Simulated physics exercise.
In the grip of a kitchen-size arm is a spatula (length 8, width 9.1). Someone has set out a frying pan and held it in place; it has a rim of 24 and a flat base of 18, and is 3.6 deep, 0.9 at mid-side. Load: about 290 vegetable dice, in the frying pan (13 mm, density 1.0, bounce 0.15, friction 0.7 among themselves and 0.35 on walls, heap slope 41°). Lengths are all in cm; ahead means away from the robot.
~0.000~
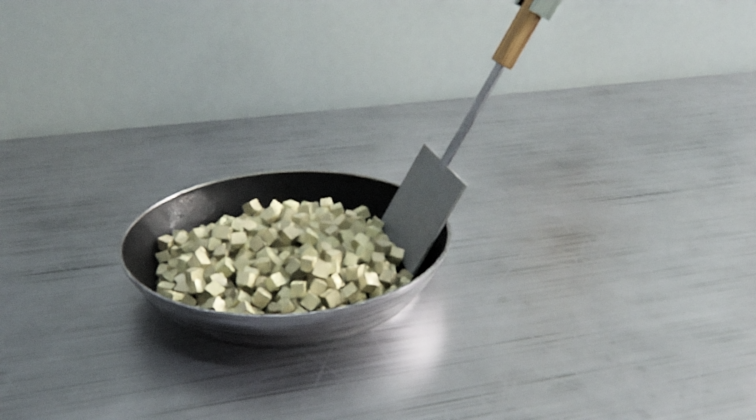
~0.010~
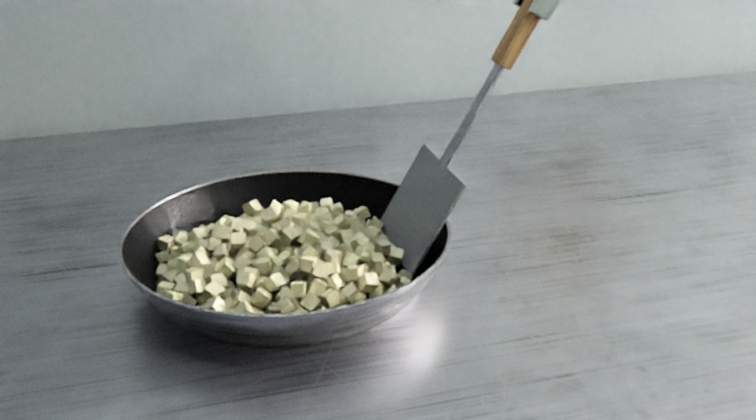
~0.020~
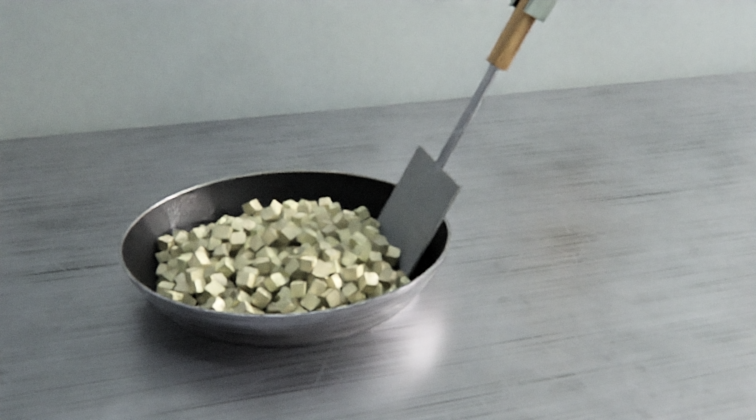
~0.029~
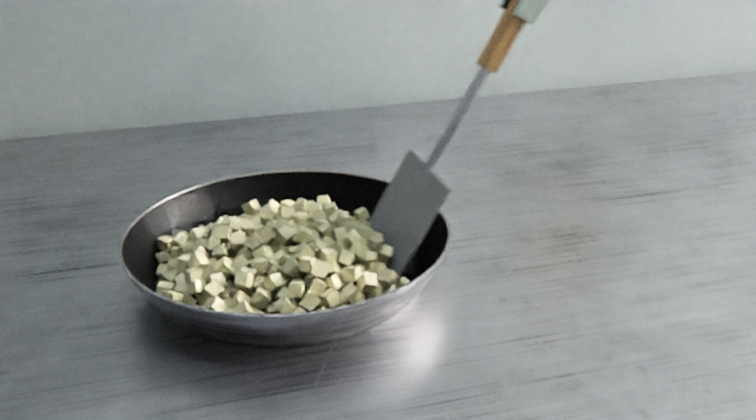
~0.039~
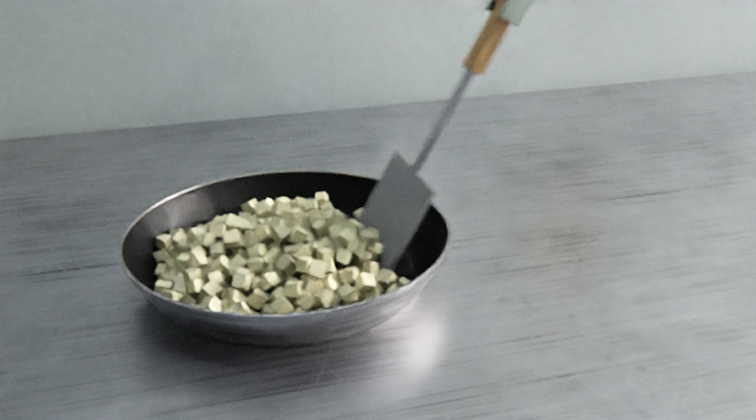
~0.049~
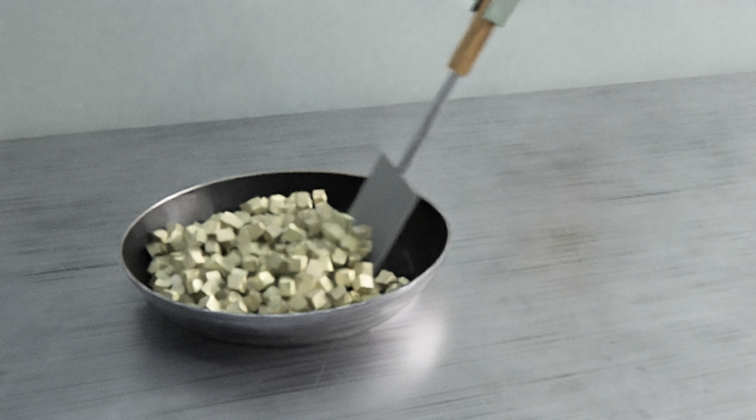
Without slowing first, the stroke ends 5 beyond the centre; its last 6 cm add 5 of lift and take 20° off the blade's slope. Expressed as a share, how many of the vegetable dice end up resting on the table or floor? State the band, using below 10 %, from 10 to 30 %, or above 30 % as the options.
It falls from 10 to 30 %.
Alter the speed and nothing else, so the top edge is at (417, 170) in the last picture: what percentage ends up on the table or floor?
Expect some 15 per cent there.
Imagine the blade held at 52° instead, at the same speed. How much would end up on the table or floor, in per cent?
Around 20 in a hundred.
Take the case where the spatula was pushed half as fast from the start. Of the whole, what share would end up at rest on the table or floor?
About 5 in a hundred.
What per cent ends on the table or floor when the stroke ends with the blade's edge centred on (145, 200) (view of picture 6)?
Something near 50 in a hundred.
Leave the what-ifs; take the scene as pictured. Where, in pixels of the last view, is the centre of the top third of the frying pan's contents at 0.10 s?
(242, 236).
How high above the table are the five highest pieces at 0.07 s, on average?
I'd put them at about 5 centimetres above the table.
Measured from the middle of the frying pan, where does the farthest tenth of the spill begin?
40 cm.
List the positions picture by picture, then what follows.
The first frame shows spatula top edge at (445, 163), sloping 60°; upper third of the load around (301, 247), from x 165 to 405, top at y 205; 290 in the frying pan.
The second frame shows spatula top edge at (444, 163), sloping 60°; upper third of the load around (301, 246), from x 165 to 405, top at y 205.
The third frame shows spatula top edge at (439, 165), sloping 60°; upper third of the load around (301, 246), from x 165 to 405, top at y 205.
The fourth frame shows spatula top edge at (429, 167), sloping 60°; upper third of the load around (298, 244), from x 165 to 405, top at y 205.
The fifth frame shows spatula top edge at (415, 170), sloping 60°; upper third of the load around (294, 241), from x 160 to 405, top at y 200.
The sixth frame shows spatula top edge at (400, 172), sloping 60°; upper third of the load around (289, 239), from x 155 to 400, top at y 200; 290 in the frying pan.
After 0.07 s, sloping 59°, highest piece 5 above the table; 290 in the frying pan.
After 0.10 s, sloping 53°, highest piece 6 above the table; 290 in the frying pan.
After 0.31 s, sloping 40°, highest piece 6 above the table; 232 in the frying pan, 52 on the table or floor, 6 on the blade or in flight.
After 1.36 s, sloping 40°, highest piece 5 above the table; 232 in the frying pan, 58 on the table or floor.
At rest, 232 in the frying pan, 58 on the table or floor. That is 20 % on the table or floor.
